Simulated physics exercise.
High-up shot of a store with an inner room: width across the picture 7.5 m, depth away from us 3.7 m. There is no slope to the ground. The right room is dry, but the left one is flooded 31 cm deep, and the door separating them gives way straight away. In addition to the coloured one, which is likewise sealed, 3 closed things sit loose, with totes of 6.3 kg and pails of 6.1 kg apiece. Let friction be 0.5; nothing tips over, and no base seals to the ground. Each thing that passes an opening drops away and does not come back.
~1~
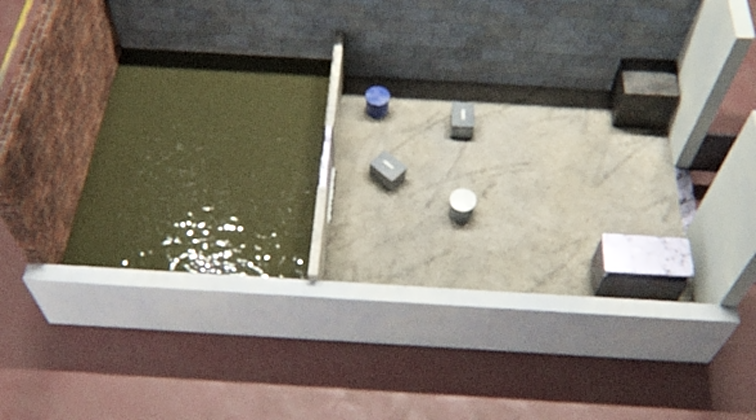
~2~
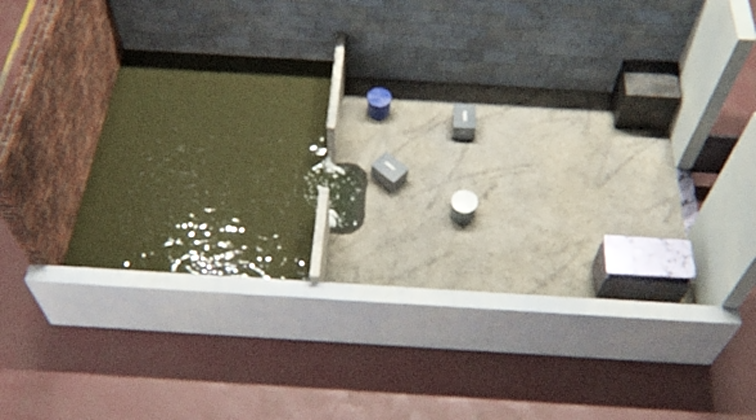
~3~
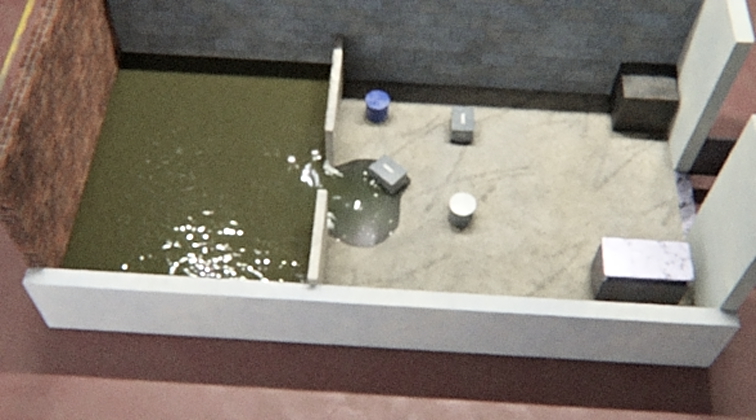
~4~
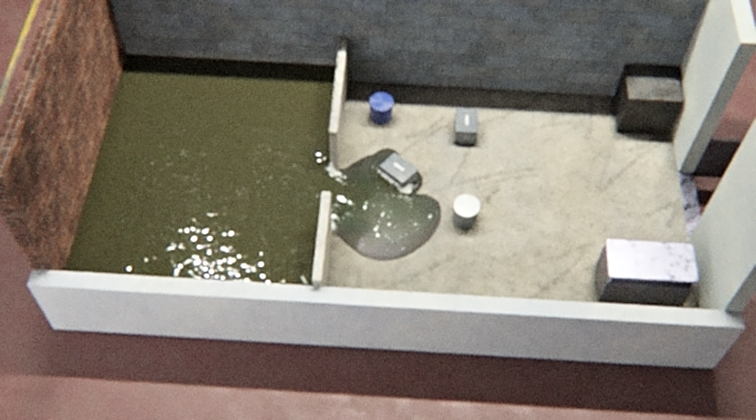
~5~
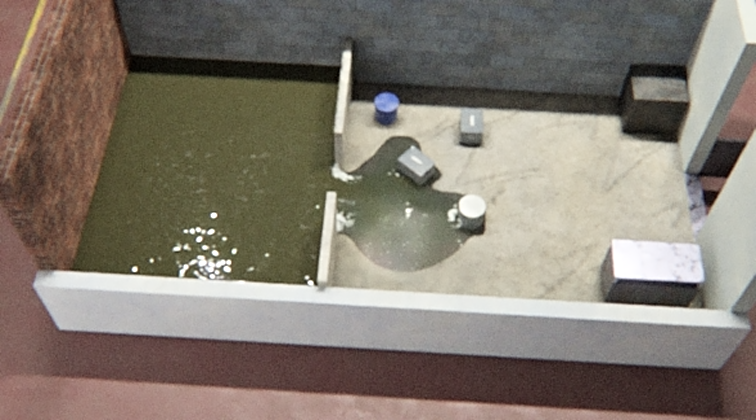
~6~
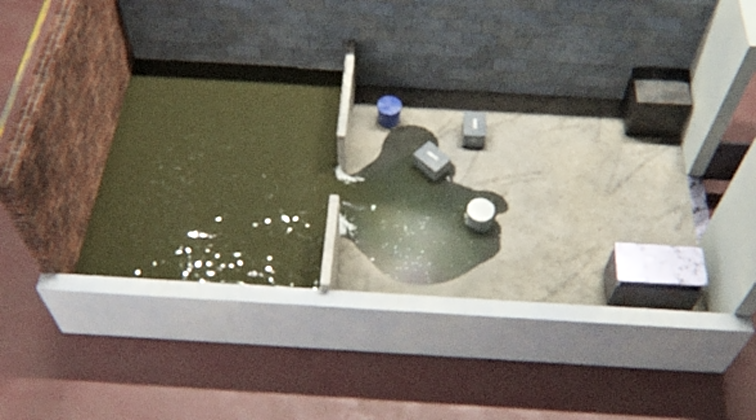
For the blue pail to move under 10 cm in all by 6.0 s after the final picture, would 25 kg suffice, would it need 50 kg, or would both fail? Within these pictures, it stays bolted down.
Light does the trick.
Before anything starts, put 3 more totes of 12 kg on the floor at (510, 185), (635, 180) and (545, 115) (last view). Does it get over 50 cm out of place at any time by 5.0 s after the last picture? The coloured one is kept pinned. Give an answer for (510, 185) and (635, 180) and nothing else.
First greater, then smaller.
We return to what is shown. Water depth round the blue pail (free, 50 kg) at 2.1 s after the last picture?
Around 0 cm.
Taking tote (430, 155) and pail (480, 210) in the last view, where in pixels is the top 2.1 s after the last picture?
(494, 130) and (588, 223), roughly.
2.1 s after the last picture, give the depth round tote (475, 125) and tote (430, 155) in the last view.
Some 2 cm at the first, some 4 cm at the second.
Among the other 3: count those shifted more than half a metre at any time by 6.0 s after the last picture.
That comes to 3.
Then, 0.4 s after the last picture the blue pail would be 0 cm from its start with 25 kg and 0 cm from its start with 50 kg; 0 cm of water round it then.
Then, 2.1 s after the last picture the blue pail would be 0 cm from its start with 25 kg and 0 cm from its start with 50 kg; 0 cm of water round it then.
Then, 3.9 s after the last picture the blue pail would be 0 cm from its start with 25 kg and 0 cm from its start with 50 kg; 2 cm of water round it then.
Then, 6.0 s after the last picture the blue pail would be 0 cm from its start with 25 kg and 0 cm from its start with 50 kg; 2 cm of water round it then.
